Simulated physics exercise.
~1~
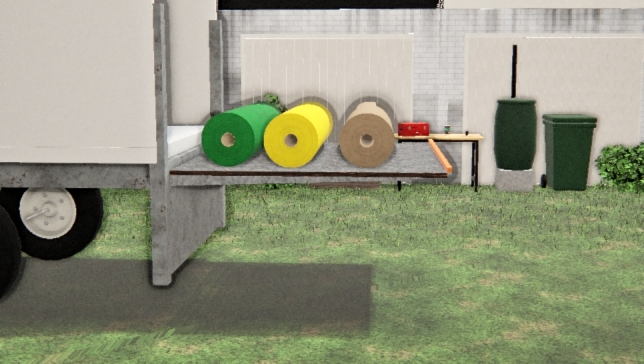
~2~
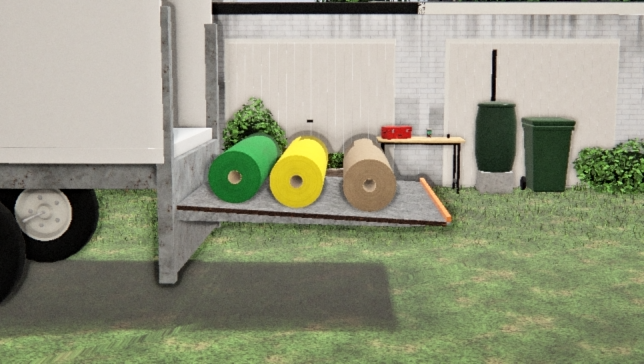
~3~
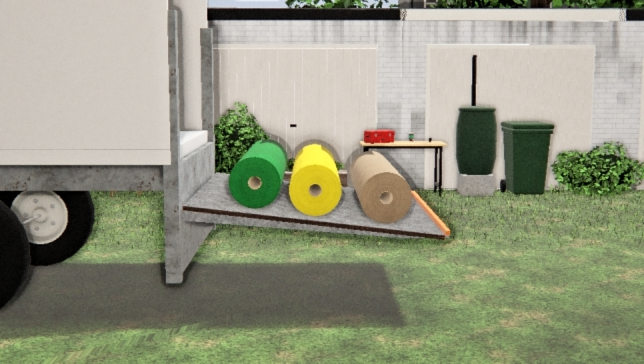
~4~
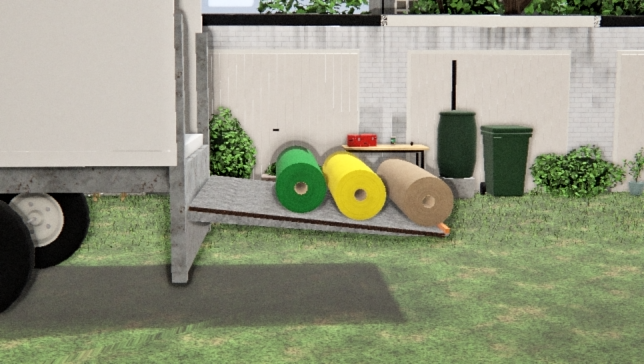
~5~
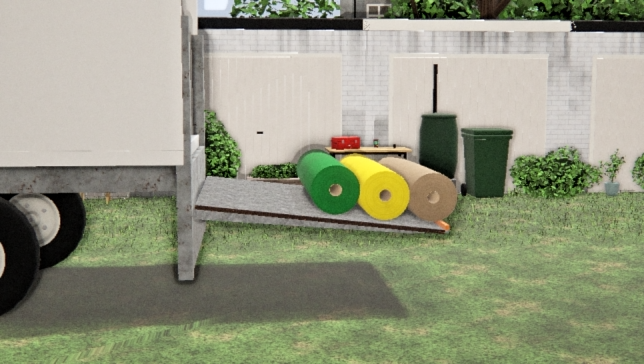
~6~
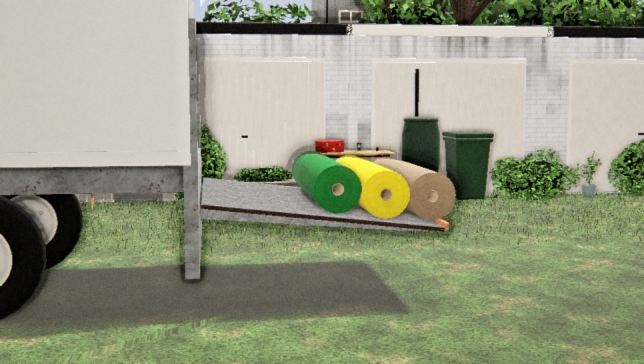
The footage shows green, yellow and brown rolls on a lorry's tail-lift, which lowers and tilts down to the right as the view drifts. The rolls roll right and bunch together near the raised outer edge, where all three come to rest still on the platform.
